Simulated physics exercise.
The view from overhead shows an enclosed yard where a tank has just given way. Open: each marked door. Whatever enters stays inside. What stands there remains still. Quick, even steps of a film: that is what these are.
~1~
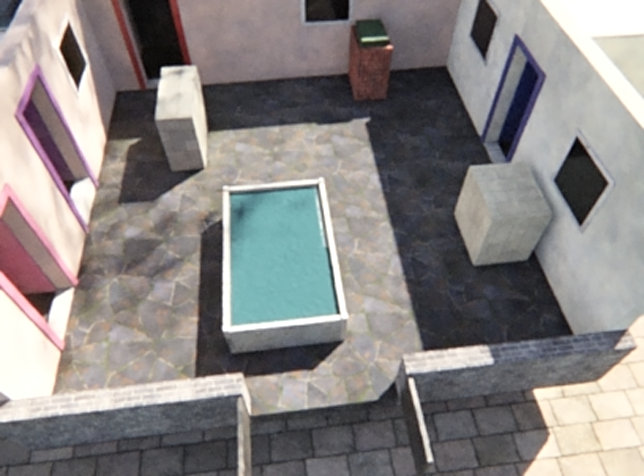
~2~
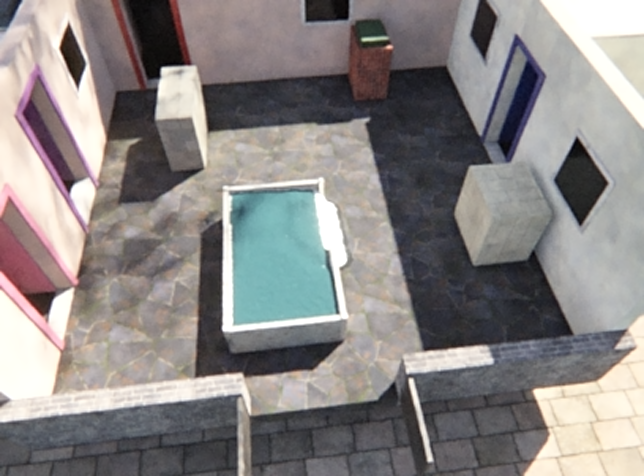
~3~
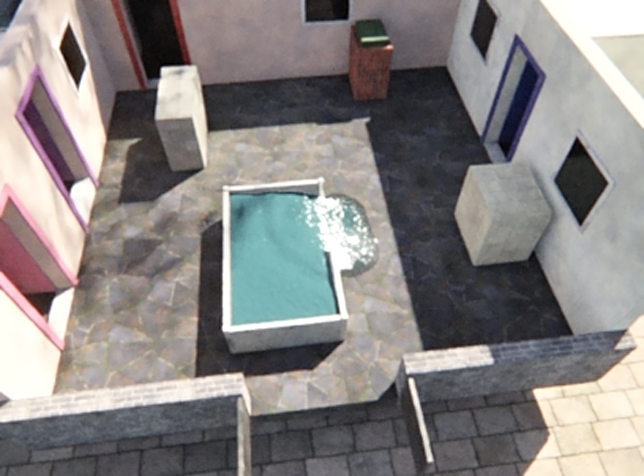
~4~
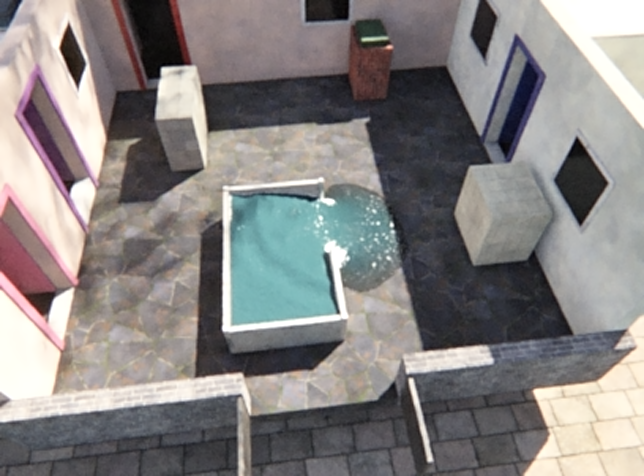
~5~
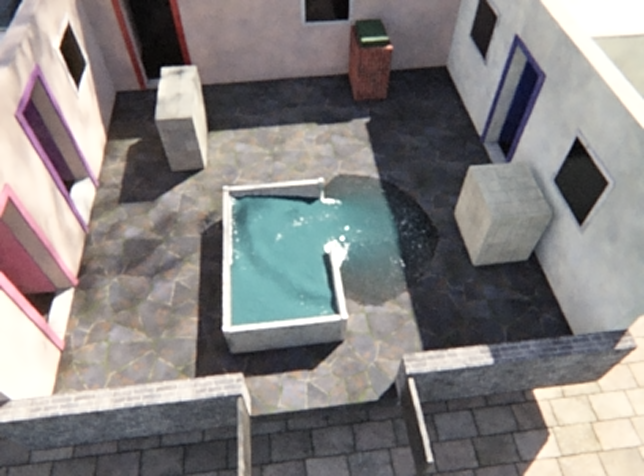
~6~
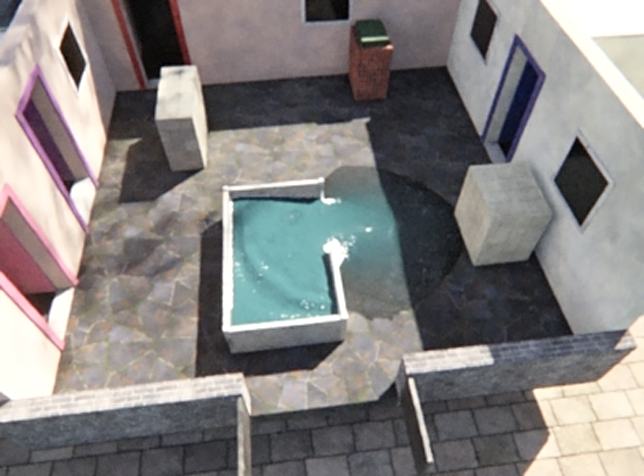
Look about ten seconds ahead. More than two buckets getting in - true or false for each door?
Red door: False; pink door: False; purple door: False; blue door: True.
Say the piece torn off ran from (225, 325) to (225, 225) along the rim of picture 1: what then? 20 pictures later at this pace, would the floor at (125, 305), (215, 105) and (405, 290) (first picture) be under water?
Sequence: Wetted / spared / spared.
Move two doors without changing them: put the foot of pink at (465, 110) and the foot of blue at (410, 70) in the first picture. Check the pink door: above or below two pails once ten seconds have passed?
I reckon the pink door tops it.
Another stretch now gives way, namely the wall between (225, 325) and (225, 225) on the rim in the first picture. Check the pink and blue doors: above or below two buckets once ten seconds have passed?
Pink door: Above the limit; blue door: Below the limit.
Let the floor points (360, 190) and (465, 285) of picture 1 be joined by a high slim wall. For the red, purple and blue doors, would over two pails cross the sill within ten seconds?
My reading: The red one stays under; the purple one is under; the blue one stays under.
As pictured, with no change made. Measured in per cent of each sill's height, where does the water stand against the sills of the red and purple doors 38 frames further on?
The first comes to about 0 percent, the second to about 0 percent.
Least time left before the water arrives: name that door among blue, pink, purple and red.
The answer here is the blue-painted one.
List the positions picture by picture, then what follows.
In the first picture, the open tank at (280, 250) is whole and still.
In the second picture, the front is at (328, 205), out from the gap at (324, 228).
In the third picture, water pours out at (324, 229) and has run to (349, 200).
In the fourth picture, water pours out at (324, 230) and has run to (400, 256).
In the fifth picture, water pours out at (324, 230) and has run to (432, 237).
In the sixth picture, water pours out at (324, 230) and has run to (461, 234).
A moment on, water covers 20 % of the floor; the red door not reached, the pink door not reached, the purple door not reached, the blue door not reached.
Next, water covers 30 % of the floor; the red door not reached, the pink door not reached, the purple door not reached, the blue door over two buckets in.
Then, water covers 35 % of the floor; the red door not reached, the pink door not reached, the purple door not reached, the blue door far over two buckets in.
Later, water covers 45 % of the floor; the red door not reached, the pink door not reached, the purple door not reached, the blue door far over two buckets in.
In the end, water covers 70 % of the floor; the red door not reached, the pink door wet at the sill, nothing in, the purple door not reached, the blue door far over two buckets in.
